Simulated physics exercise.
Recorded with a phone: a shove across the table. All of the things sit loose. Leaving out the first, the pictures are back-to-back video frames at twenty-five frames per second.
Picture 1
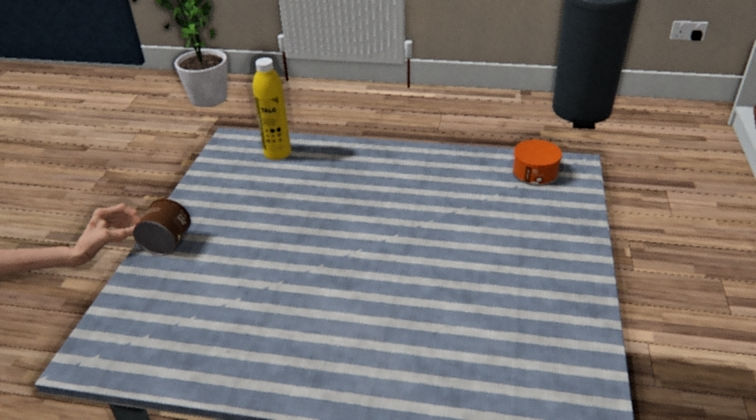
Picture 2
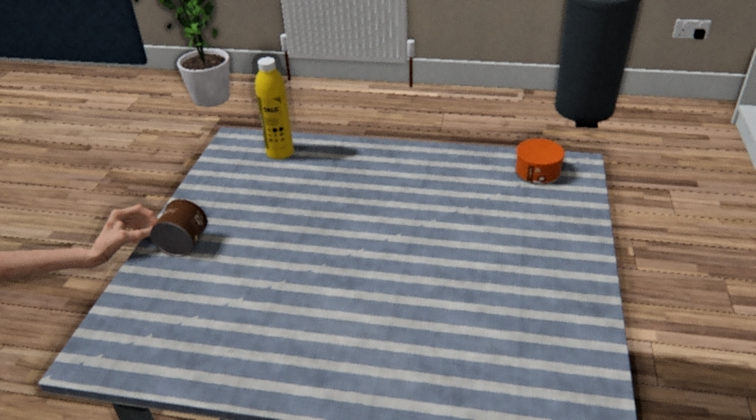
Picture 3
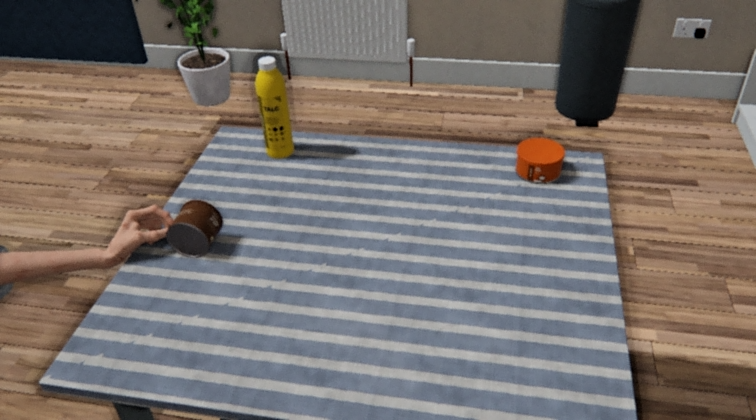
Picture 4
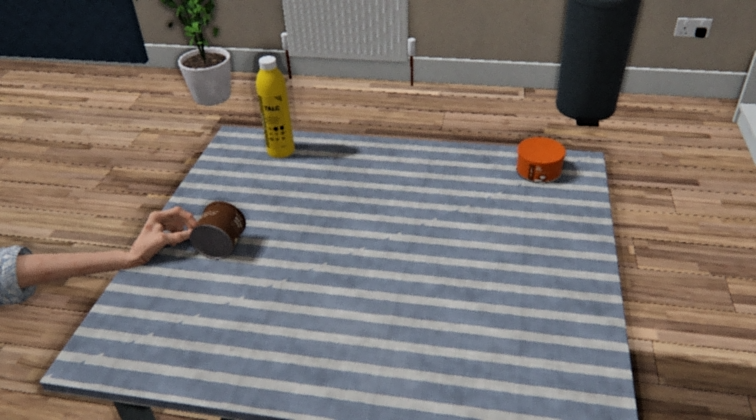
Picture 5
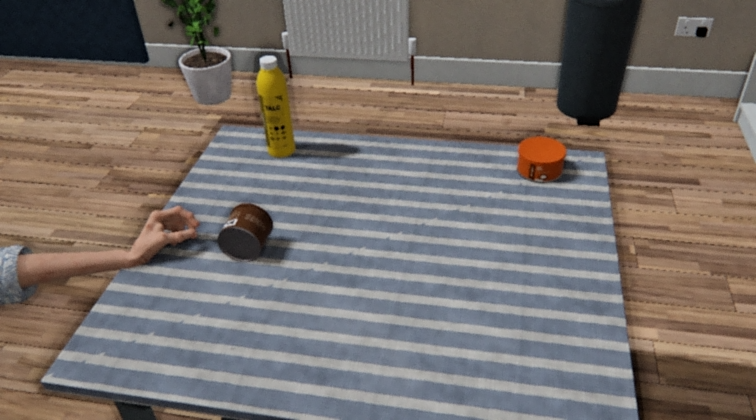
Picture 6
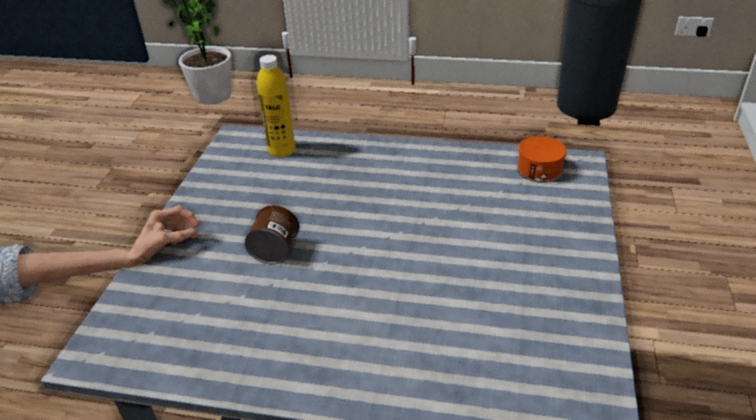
A brown tin lying on its side at the left of a striped table is pushed rightward by a hand. The tin then leaves the fingers and rolls farther right, while the hand stays behind near the table's left edge and a yellow bottle and an orange container stay in place.
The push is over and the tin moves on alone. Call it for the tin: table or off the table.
Off the table.
Then, 0.30 s after the last picture, brown tin rolled well along near (472, 255).
Then, 0.60 s after the last picture, brown tin now off the table.
Then, 0.90 s after the last picture, things are still on the move.
By the end, off the table, brown tin.
